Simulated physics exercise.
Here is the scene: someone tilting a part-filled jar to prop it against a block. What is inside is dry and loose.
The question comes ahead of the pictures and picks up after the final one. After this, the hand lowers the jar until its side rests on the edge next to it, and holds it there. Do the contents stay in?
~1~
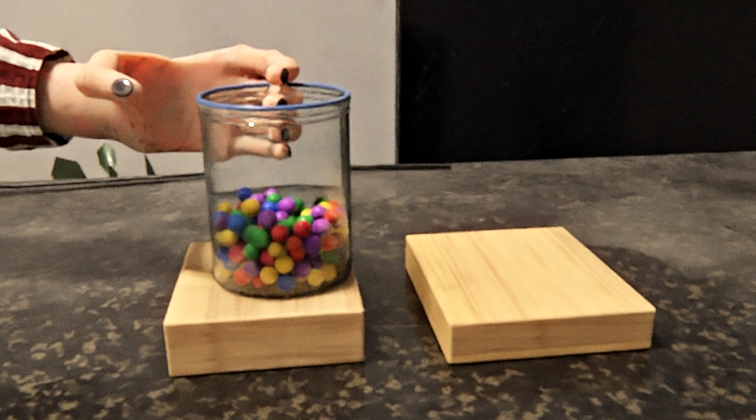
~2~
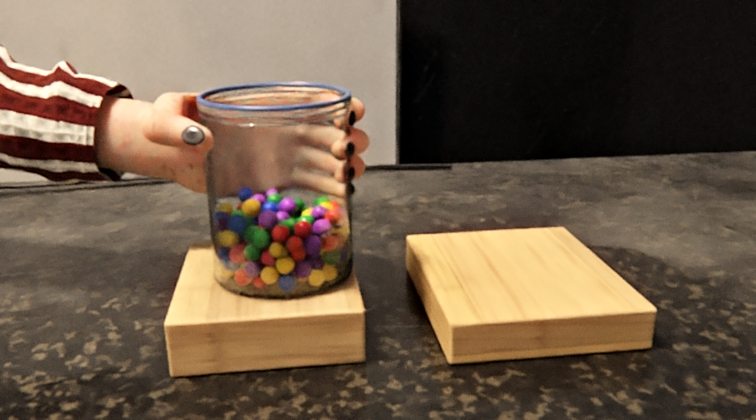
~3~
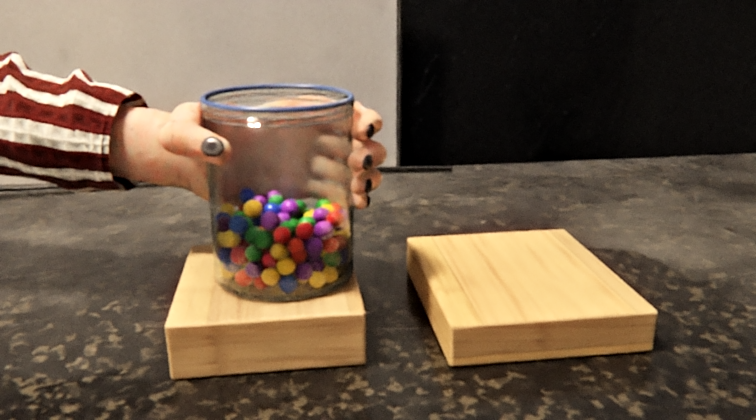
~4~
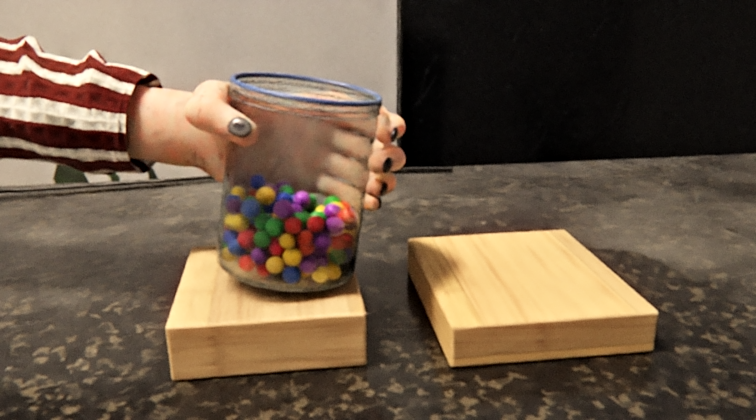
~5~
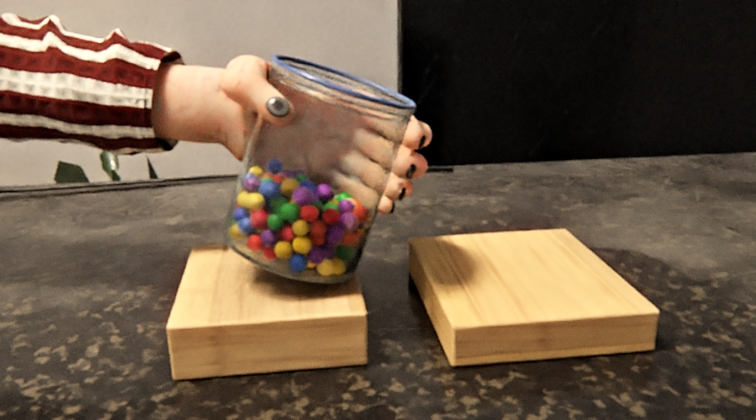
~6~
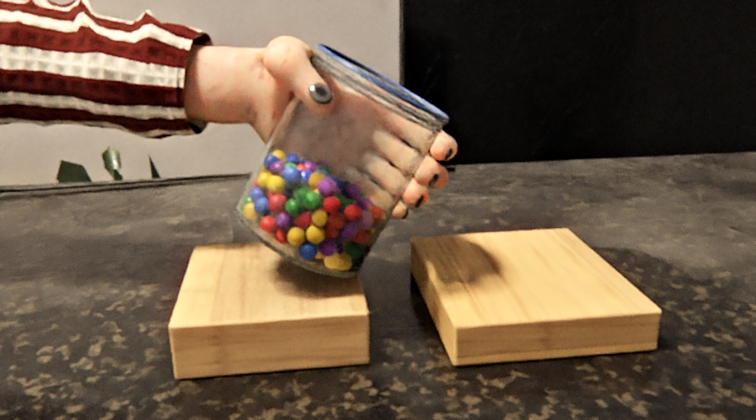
Some filling escapes.
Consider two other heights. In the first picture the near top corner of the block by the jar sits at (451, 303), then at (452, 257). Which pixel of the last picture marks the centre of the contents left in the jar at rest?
Roughly at (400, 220) for the first height, and roughly at (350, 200) for the second.
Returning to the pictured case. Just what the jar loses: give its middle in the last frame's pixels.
In the last picture, the centre comes out at about (589, 254).
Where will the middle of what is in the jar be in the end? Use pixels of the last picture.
The centre settles around (453, 253).
Then, 0.53 s later than the last frame, the jar leans 55°; everything is still inside.
Then, 1.10 s later than the last frame, the jar leans 82°; everything is still inside.
Then, 1.77 s later than the last frame, the jar rests on the block at 99°; roughly a quarter of the round plastic beads out of it.
When it is over, the jar rests on the block at 99°; roughly half of the round plastic beads out of it.
